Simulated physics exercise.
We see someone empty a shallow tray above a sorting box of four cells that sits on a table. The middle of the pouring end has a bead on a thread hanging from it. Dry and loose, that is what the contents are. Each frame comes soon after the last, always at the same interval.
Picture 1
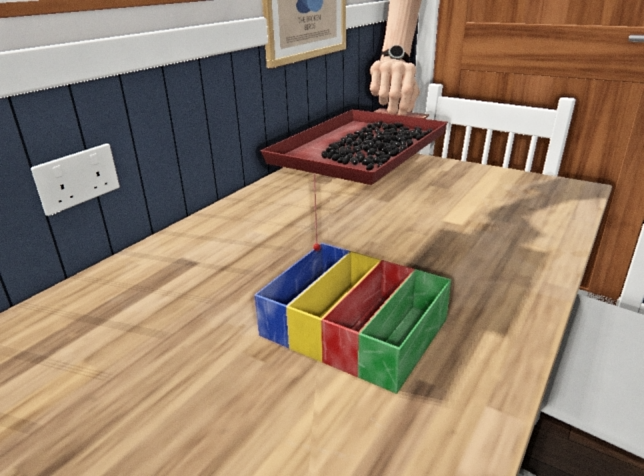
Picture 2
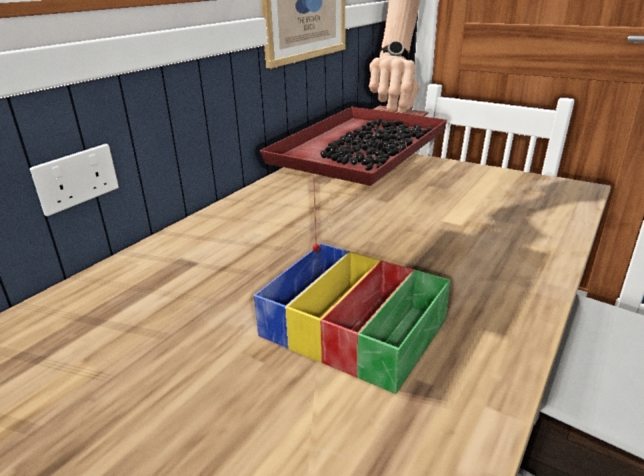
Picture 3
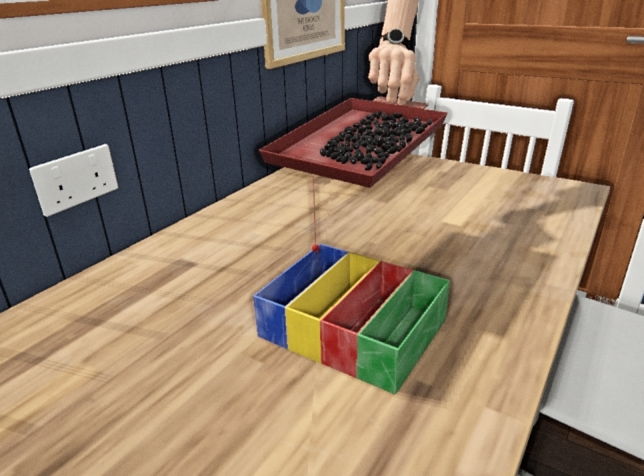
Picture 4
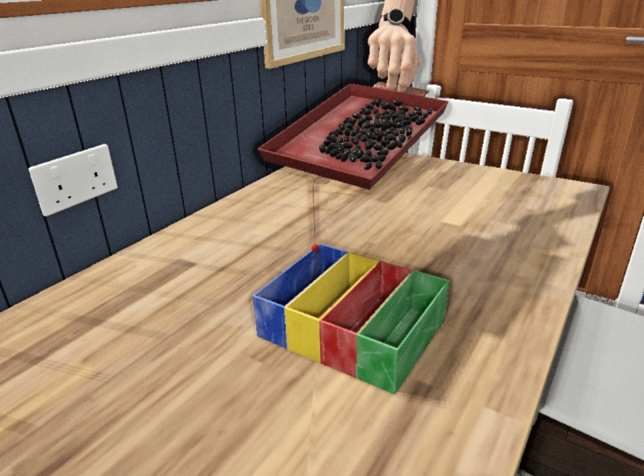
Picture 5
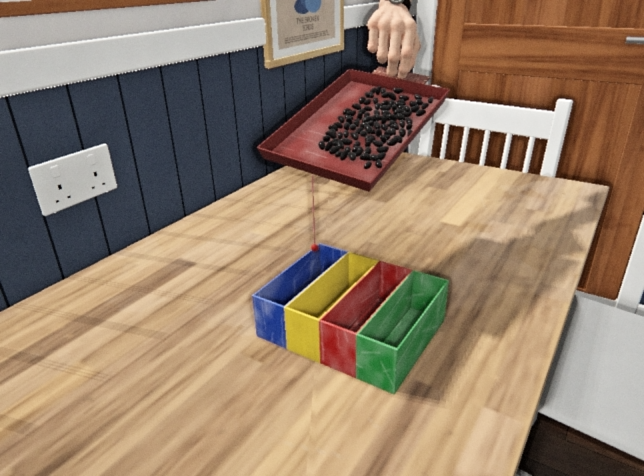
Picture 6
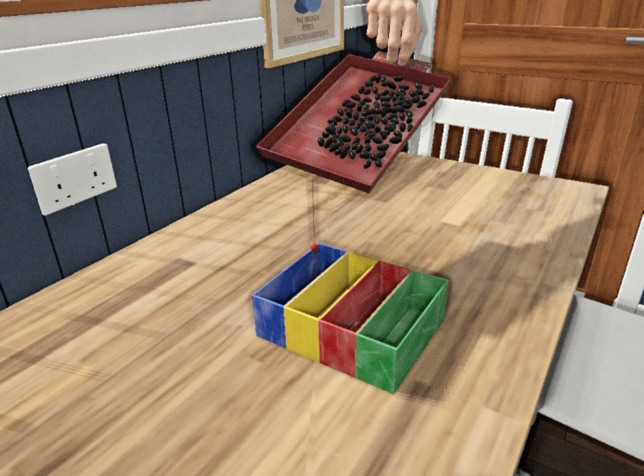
A red tray of black beans tilting gradually towards its right corner, held by a hand above a four-coloured sorting box.
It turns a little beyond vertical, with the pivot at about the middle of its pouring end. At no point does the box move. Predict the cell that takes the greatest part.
I would say the yellow cell.
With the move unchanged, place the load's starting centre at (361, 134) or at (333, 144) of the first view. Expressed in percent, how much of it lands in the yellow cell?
Try 1: 50 %; try 2: 60 %.
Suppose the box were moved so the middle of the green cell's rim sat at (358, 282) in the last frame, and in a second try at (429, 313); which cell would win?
The green cell, then yellow.
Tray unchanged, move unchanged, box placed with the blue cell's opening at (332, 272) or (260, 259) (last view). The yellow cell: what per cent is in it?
The first try gives 60 per cent, the second 10 per cent.
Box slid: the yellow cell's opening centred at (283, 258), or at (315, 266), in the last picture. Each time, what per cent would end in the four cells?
First 70 %, then 90 %.
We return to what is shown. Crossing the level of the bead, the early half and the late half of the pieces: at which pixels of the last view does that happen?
First part (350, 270), rest (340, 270).
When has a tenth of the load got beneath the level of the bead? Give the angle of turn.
Approx. reading: About 100°.
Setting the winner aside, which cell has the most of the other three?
The runner-up is the red one.
Shortly afterwards, tray tipped steeply; the whole lot on the tray.
Next, tray tipped past a quarter turn; near a quarter on the tray; near a quarter in the yellow cell; near a quarter in the red cell; a little in the blue cell; only a few in the green cell; near a third falling or outside the box.
Some moments later, tray tipped past a quarter turn; near half in the yellow cell; near a third in the red cell; near a quarter in the blue cell; a little falling or outside the box.
In the end, tray tipped past a quarter turn; near half in the yellow cell; near a third in the red cell; near a quarter in the blue cell; none at all in the green cell; a little outside the box.
